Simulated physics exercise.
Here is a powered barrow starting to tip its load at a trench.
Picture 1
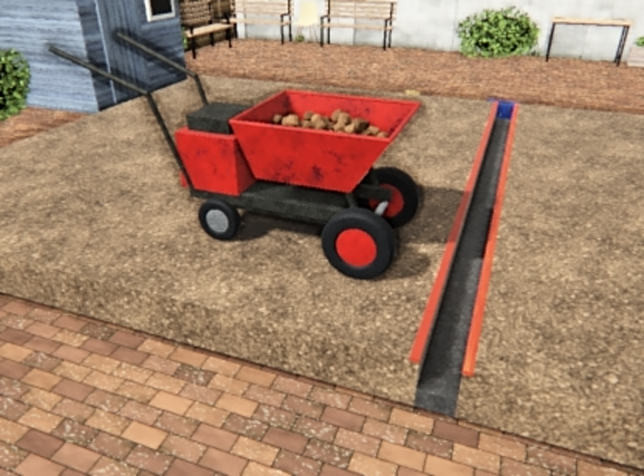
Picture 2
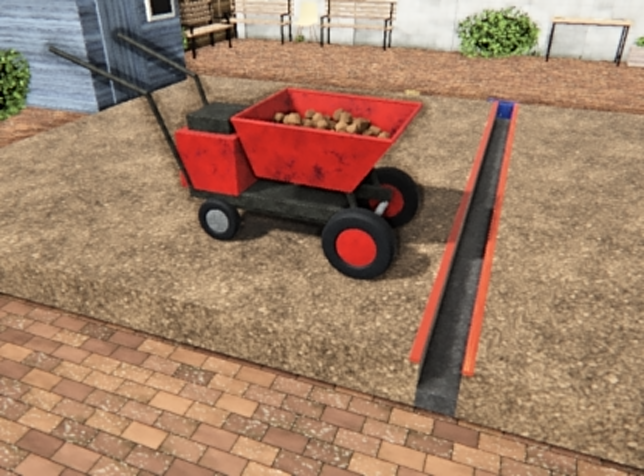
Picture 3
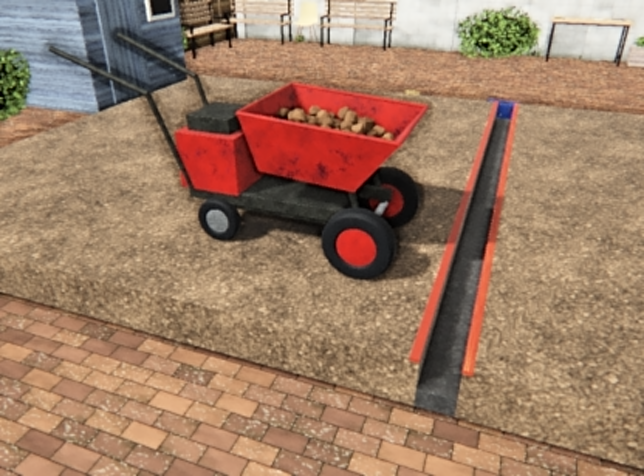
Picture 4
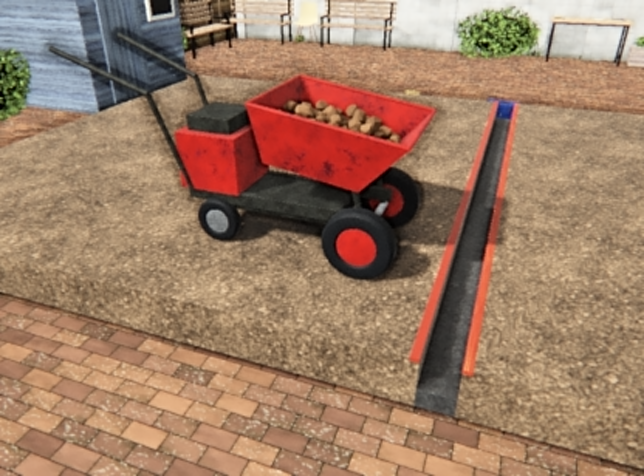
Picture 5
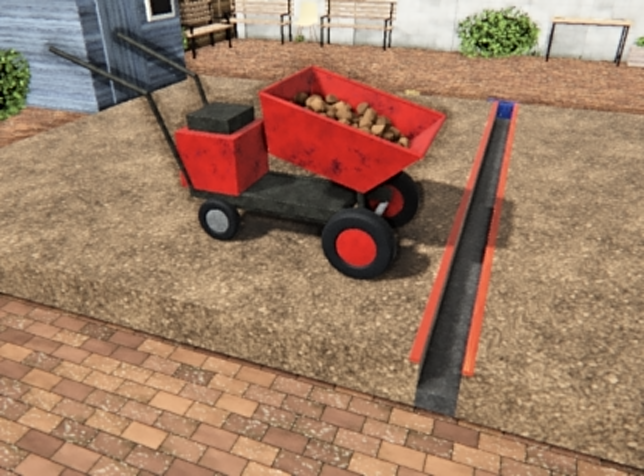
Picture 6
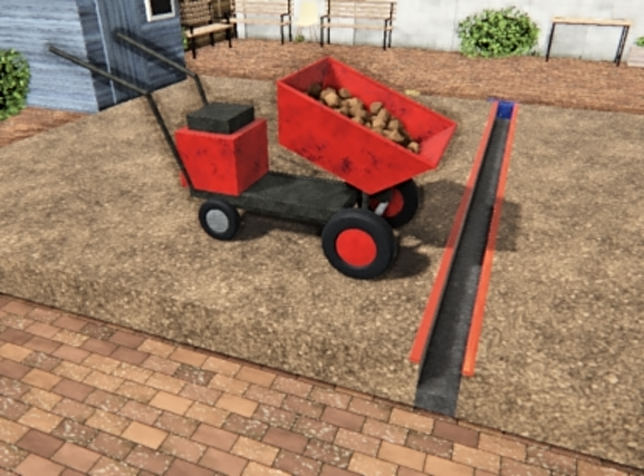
At the start, a red powered barrow with black handles stands on bare ground left of a narrow, red-edged trench, its skip level and loaded with brown clods. The skip then tilts slowly toward the right, its rear rising and its front lip dipping, until it is clearly tipped, while the wheels stay still.
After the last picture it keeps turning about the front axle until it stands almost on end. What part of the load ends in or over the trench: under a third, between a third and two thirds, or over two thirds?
The trench ends with less than a third of it.
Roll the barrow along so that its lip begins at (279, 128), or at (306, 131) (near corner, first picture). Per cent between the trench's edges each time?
The first gives 30 %, the second 50 %.
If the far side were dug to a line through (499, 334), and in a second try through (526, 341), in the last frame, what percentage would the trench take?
Near 50 % and 80 %.
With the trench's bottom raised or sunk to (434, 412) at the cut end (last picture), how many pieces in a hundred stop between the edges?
It comes to 10 per cent or so.
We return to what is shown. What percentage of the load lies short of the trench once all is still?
Near 0 %.
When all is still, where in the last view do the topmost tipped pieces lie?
At about (511, 254).
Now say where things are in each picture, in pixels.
The first picture shows lip of the skip at (390, 141), level; top of the load at (321, 128), clay clods; first edge of the trench at (427, 319); far edge at (476, 329), the trench under half as wide as the skip, and about as deep as wide.
The second picture shows lip of the skip at (393, 142), tipped barely; top of the load at (323, 127).
The third picture shows lip of the skip at (399, 145), tipped barely; top of the load at (328, 125).
The fourth picture shows lip of the skip at (409, 149), tipped a little; top of the load at (321, 122).
The fifth picture shows lip of the skip at (421, 157), tipped clearly; top of the load at (318, 121).
The sixth picture shows lip of the skip at (434, 167), tipped clearly; top of the load at (330, 115); first edge of the trench at (427, 319); far edge at (476, 329).
Soon, skip tipped steeply; all in the skip.
A while on, skip tipped right over; about two thirds in the skip; about a quarter beyond it; a stray few falling.
Towards the end, skip tipped right over; a small part in the skip; a stray few in or heaped over the trench; most beyond it.
Finally, skip tipped right over; a small part in the skip; a small part in or heaped over the trench; most beyond it.
